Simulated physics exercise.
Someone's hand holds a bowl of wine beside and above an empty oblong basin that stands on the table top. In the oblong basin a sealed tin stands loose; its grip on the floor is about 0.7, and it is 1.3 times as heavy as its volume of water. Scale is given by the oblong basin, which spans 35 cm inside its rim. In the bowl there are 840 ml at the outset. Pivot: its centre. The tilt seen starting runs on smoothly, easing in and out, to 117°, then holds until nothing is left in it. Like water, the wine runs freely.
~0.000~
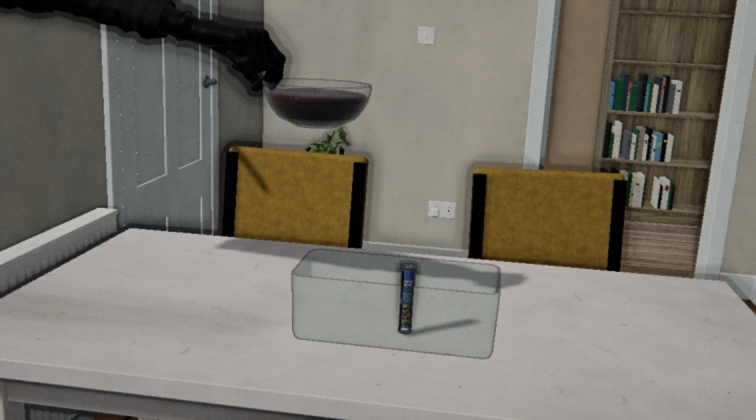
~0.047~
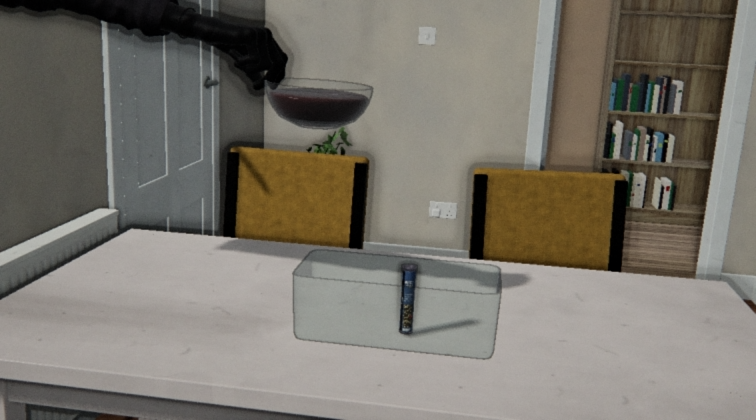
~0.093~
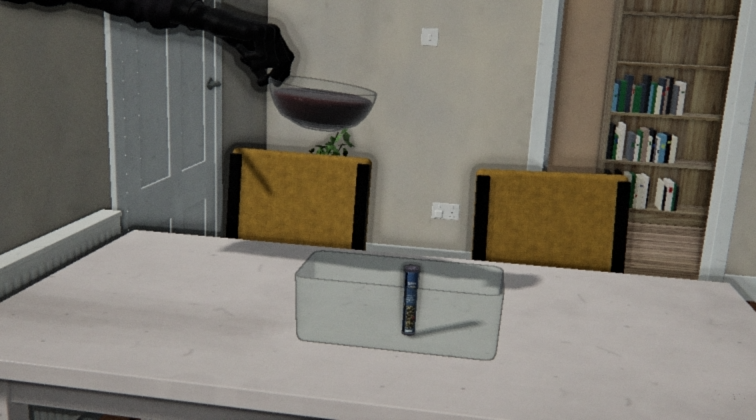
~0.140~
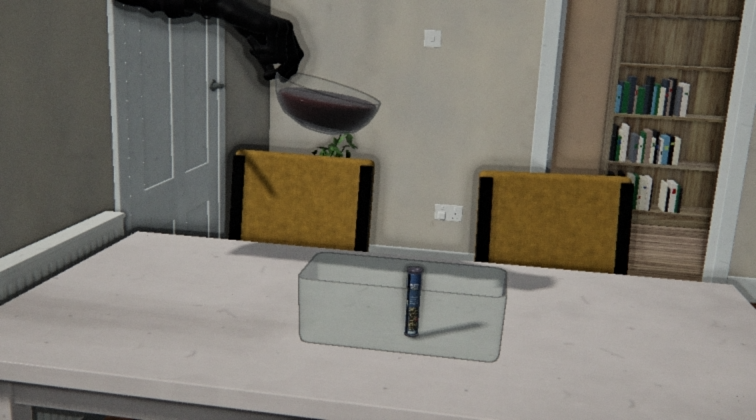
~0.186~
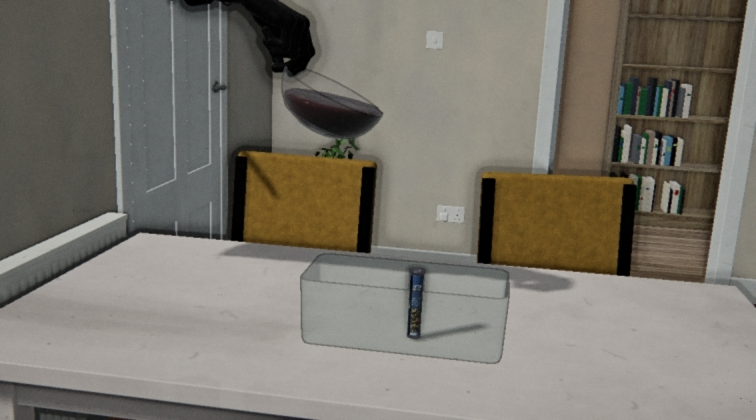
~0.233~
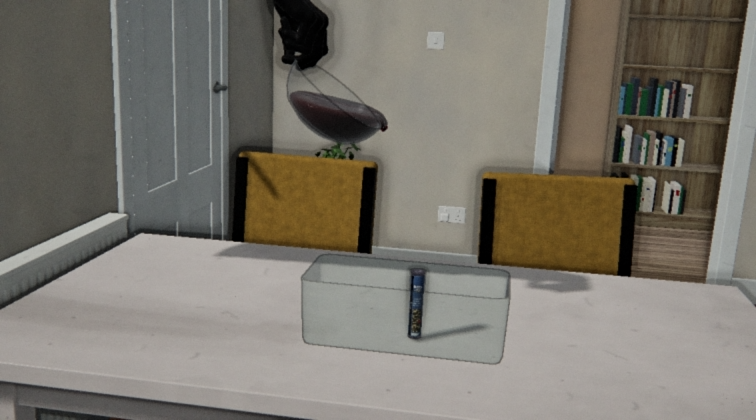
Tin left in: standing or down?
It ends up tipped over.
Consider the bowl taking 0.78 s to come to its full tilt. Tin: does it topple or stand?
Then the tin does not tip.
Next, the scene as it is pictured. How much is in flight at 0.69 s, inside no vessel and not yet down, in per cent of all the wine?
Some 7 per cent.
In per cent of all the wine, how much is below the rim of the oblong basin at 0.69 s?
My estimate is about 94 percent.
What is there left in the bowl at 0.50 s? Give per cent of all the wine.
Some 2 per cent.
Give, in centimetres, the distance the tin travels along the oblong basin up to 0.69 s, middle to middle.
It has moved some 1 cm.
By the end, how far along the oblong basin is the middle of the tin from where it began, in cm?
Net tin displacement: Roughly 8.5 cm.
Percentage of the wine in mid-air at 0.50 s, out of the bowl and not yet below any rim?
Near 78 per cent at that moment.
By 0.50 s the tilt is 107° and 2 per cent is still to pour; the tin stands where it began.
By 0.69 s the tilt is 117° and 0 per cent is still to pour; the tin stands 1 cm from where it began.
By 0.89 s the tilt is 117° and 0 per cent is still to pour; the tin leans 16°.
By 1.11 s the tilt is 117° and 0 per cent is still to pour; the tin lies on its side.
At rest the tin lies on its side.
